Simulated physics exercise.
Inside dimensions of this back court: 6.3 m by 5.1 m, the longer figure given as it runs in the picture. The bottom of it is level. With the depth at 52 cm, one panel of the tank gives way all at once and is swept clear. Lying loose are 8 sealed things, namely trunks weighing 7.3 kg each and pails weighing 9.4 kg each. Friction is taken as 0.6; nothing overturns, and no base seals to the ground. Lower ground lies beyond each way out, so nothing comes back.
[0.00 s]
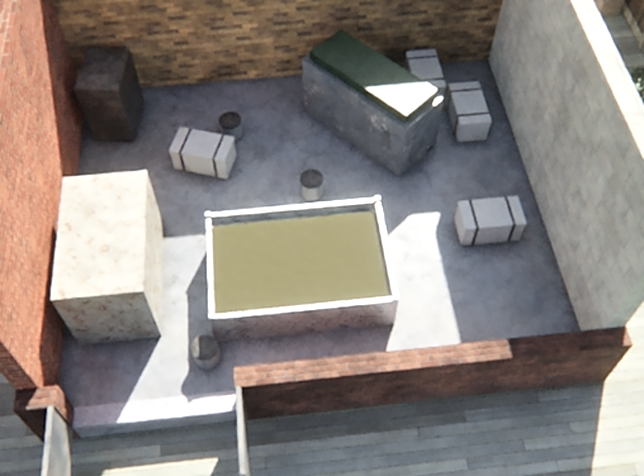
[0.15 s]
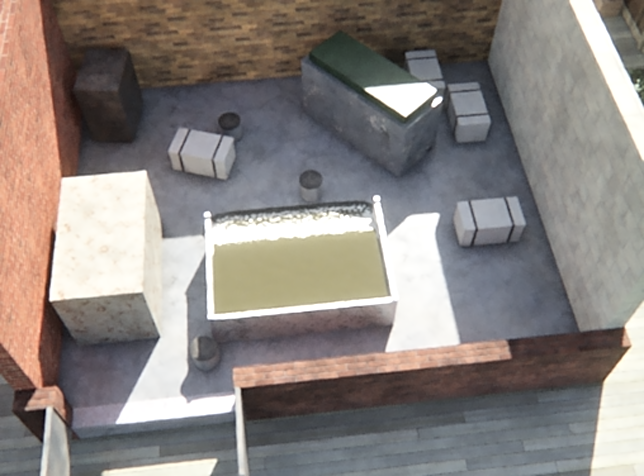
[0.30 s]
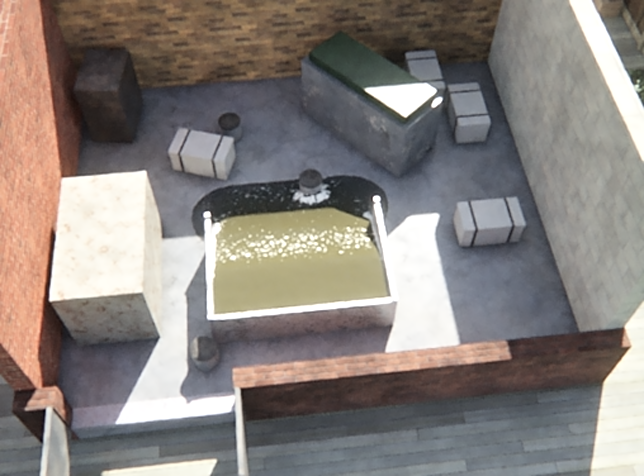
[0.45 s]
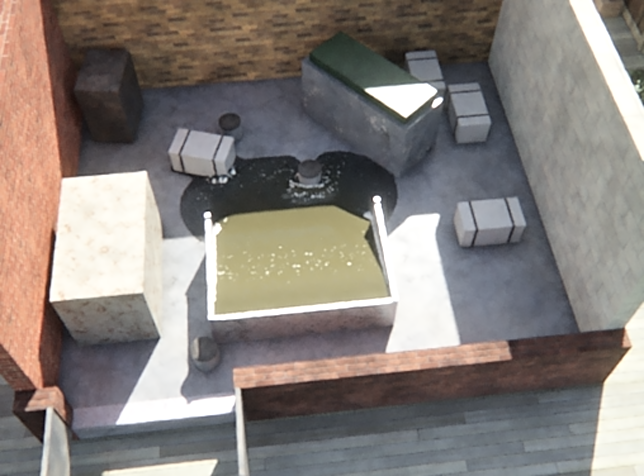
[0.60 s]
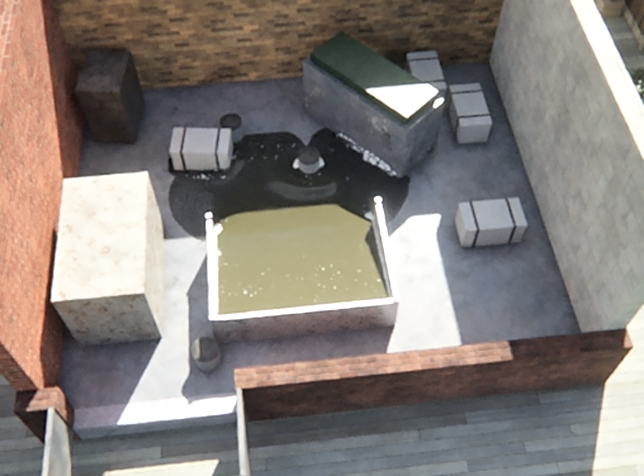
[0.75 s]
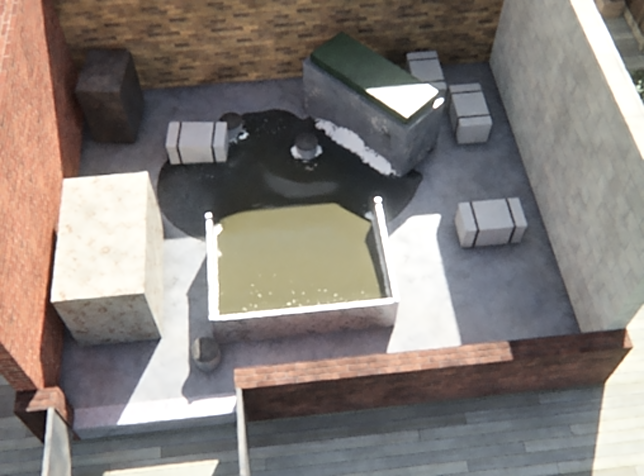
In a walled yard, the back side of a tank of murky water gave way, and dark water spread across the floor around a small round container, nudging a strapped white box slightly left.
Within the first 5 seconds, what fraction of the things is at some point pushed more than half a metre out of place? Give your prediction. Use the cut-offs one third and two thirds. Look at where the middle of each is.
One to two thirds.
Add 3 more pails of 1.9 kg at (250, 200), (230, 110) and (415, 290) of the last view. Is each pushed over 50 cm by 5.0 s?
Note, in sequence: Over threshold; over threshold; under threshold.
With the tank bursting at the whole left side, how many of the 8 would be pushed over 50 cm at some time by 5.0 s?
Result: 1.
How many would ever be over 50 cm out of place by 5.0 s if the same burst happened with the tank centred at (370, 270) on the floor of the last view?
5.
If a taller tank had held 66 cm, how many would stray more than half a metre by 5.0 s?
Result: 6.
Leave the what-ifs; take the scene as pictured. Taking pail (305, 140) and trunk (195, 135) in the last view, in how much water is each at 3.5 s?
Depth approx. 15 cm / 10 cm.
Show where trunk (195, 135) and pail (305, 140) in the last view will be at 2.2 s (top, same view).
Somewhere around (163, 88) and (249, 63).
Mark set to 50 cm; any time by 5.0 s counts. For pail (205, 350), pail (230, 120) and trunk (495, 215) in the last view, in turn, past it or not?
Result, in order: Undershooting / overshooting / undershooting.
After 1.1 s 2 of 8 are over 50 cm from their spots; 0 afloat.
After 2.2 s 3 of 8 are over 50 cm from their spots; 3 afloat.
After 3.5 s 4 of 8 are over 50 cm from their spots; 4 afloat.
After 5.0 s 4 of 8 are over 50 cm from their spots, and 4 have been at some point; 5 afloat.
